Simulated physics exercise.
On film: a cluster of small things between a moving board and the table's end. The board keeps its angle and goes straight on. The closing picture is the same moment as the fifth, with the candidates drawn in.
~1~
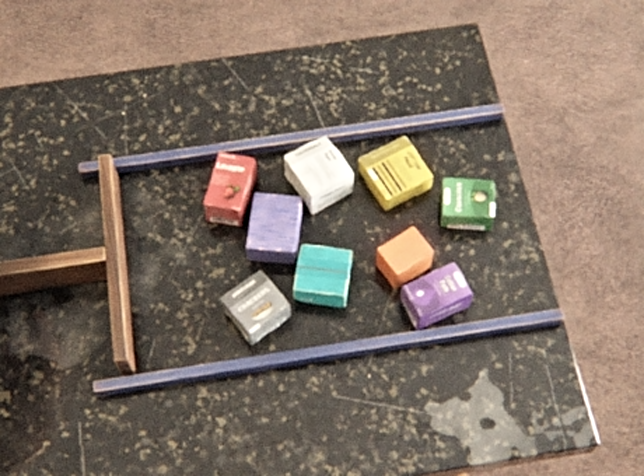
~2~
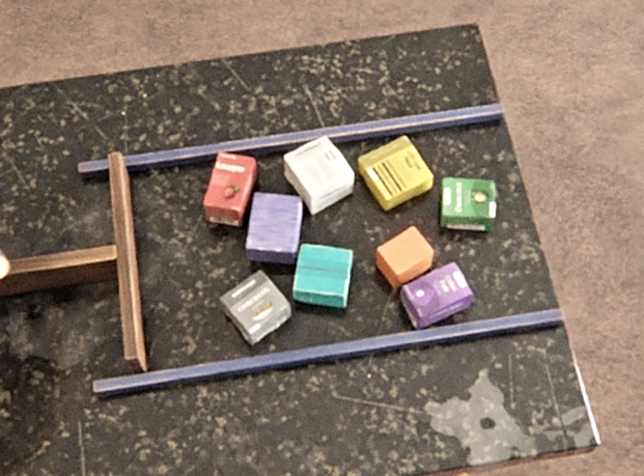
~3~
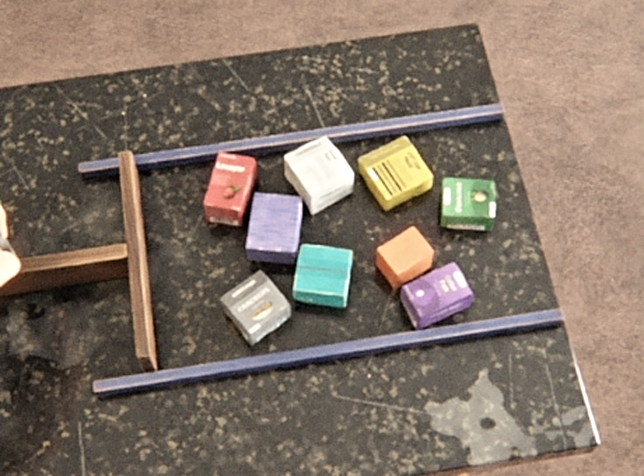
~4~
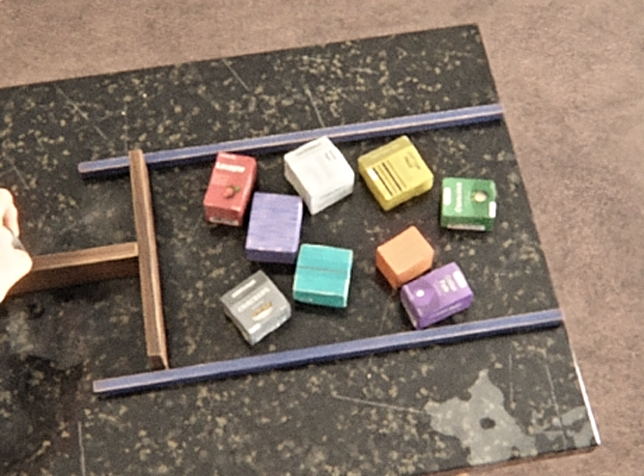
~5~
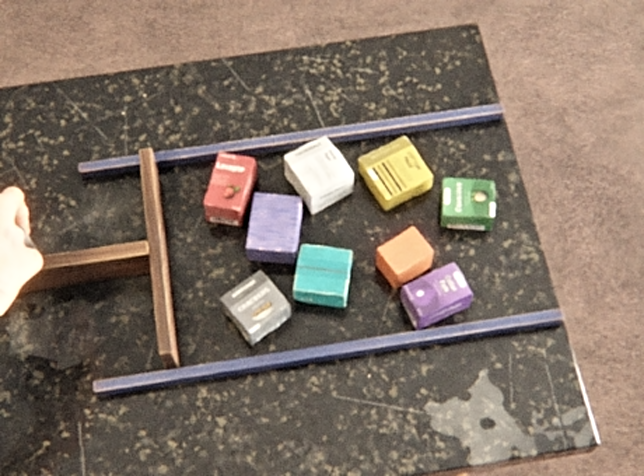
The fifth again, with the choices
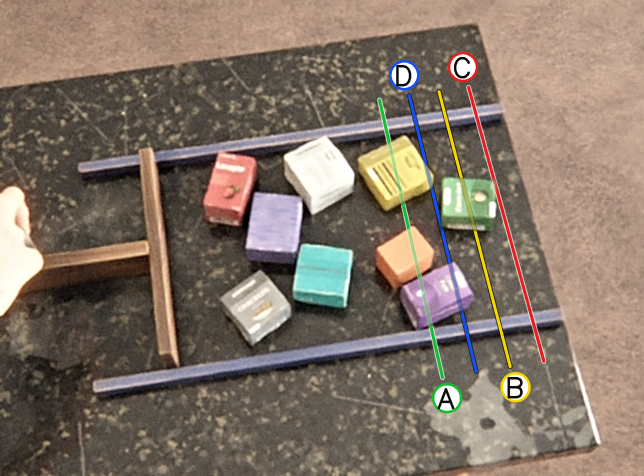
We see a cluster of colourful small boxes and blocks lying between two blue rails on a dark speckled tabletop. A hand comes into view at the left, and a wooden T-shaped pusher slides slightly right, not touching them.
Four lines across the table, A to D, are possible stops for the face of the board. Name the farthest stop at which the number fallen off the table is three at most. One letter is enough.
D is the last line within the limit.
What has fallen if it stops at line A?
The green packet goes over.
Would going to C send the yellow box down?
Yes.
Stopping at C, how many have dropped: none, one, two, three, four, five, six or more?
By then, six or more.
On the marked copy, A at (409, 229); B at (472, 220); C at (504, 215); D at (441, 225).
Following D. Soon after the start, board (259, 230); grey packet (304, 314); red box (277, 178).
Later, board (361, 215); green packet (508, 192); yellow box (476, 147).
In the end, board (439, 204); green packet over the edge; orange block over the edge; three fallen.
As for the rest, A is within the limit but short; B drops six; C drops seven.
